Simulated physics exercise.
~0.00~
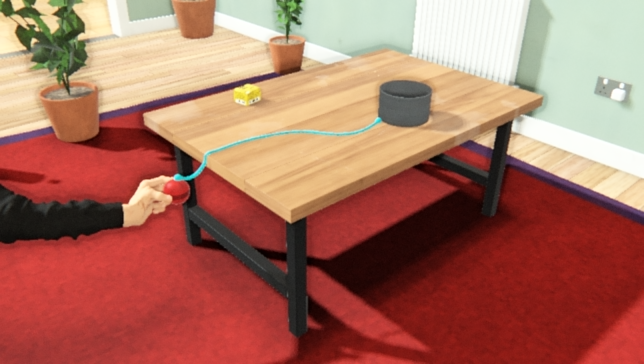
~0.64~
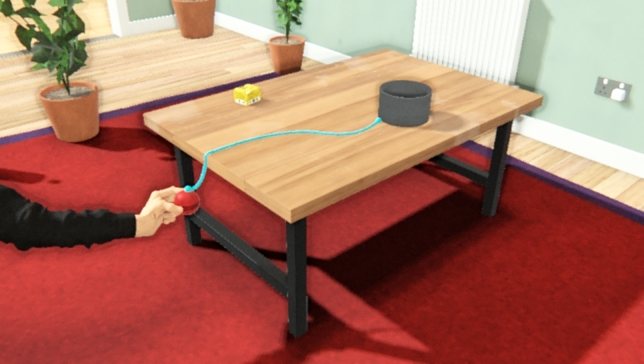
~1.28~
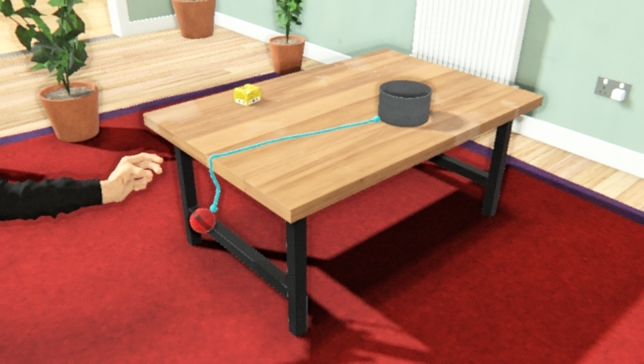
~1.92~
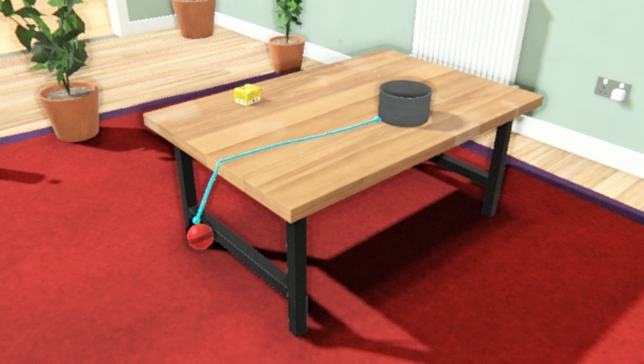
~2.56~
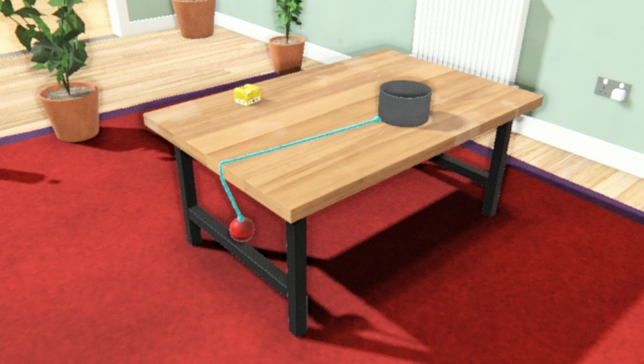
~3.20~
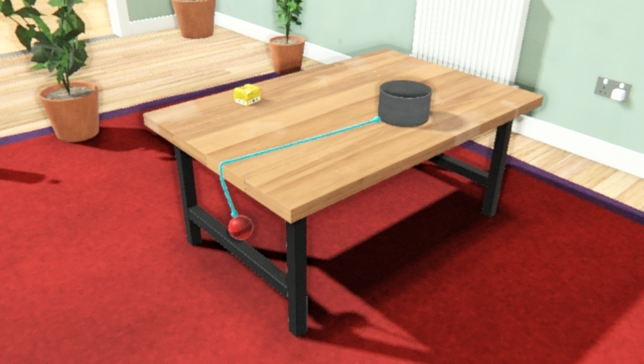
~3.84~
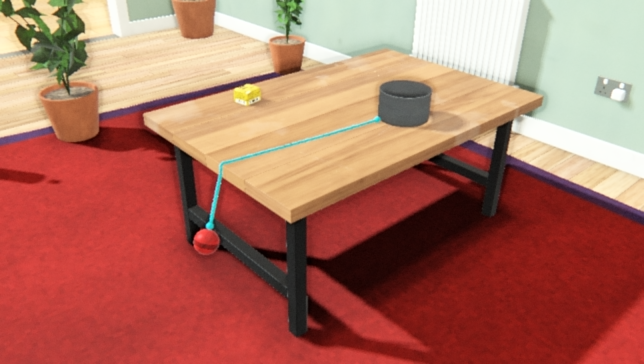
At the start, a hand reaching in from the left holds a red ball beside a wooden table, with a light blue cord running from it across the tabletop to a dark grey pot. A small yellow box sits near the far edge. The hand lowers the ball slightly, then lets go and draws back out of view as the ball drops and the cord pulls straight over the table's edge. The ball swings to the right, then back to the left. It ends still hanging in the air, while the pot and yellow box stay in place.
